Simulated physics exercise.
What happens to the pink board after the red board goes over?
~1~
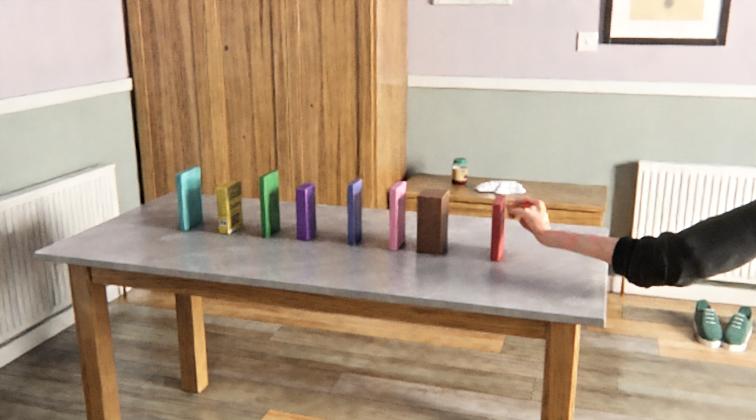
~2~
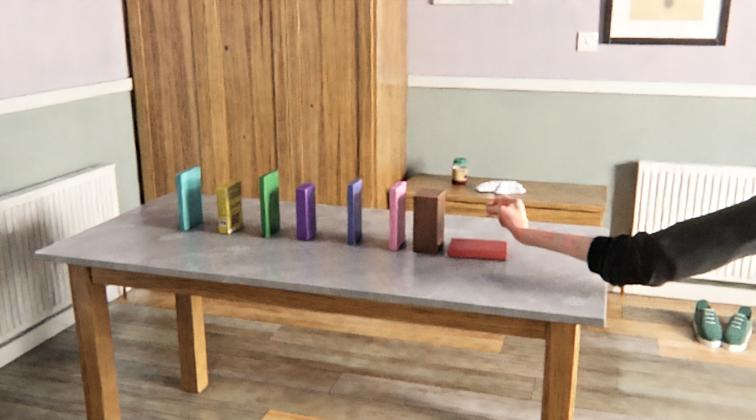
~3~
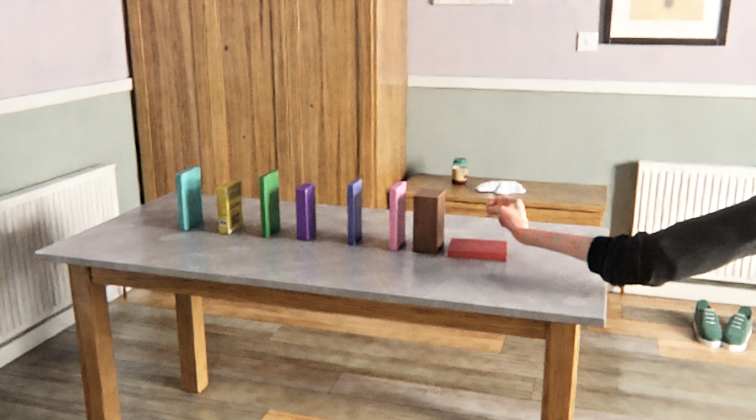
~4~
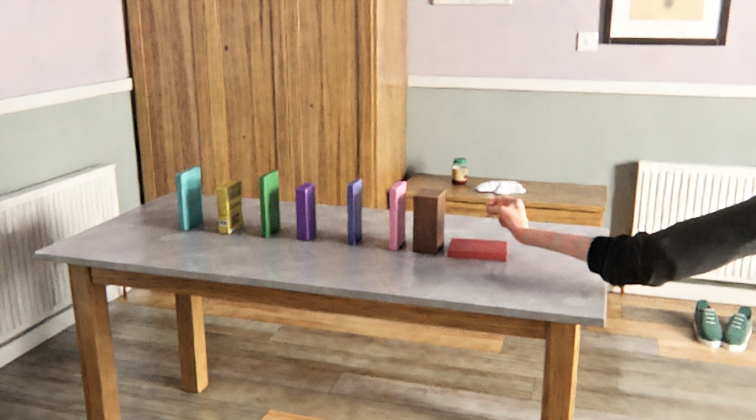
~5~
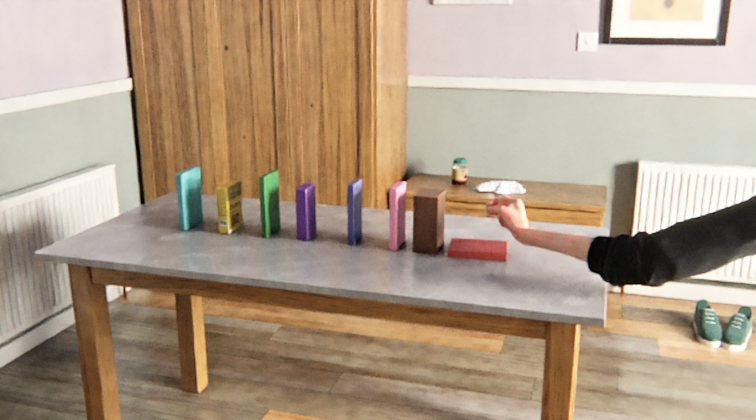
The pink board stays upright in its place, just to the left of the brown block, which also remains standing.
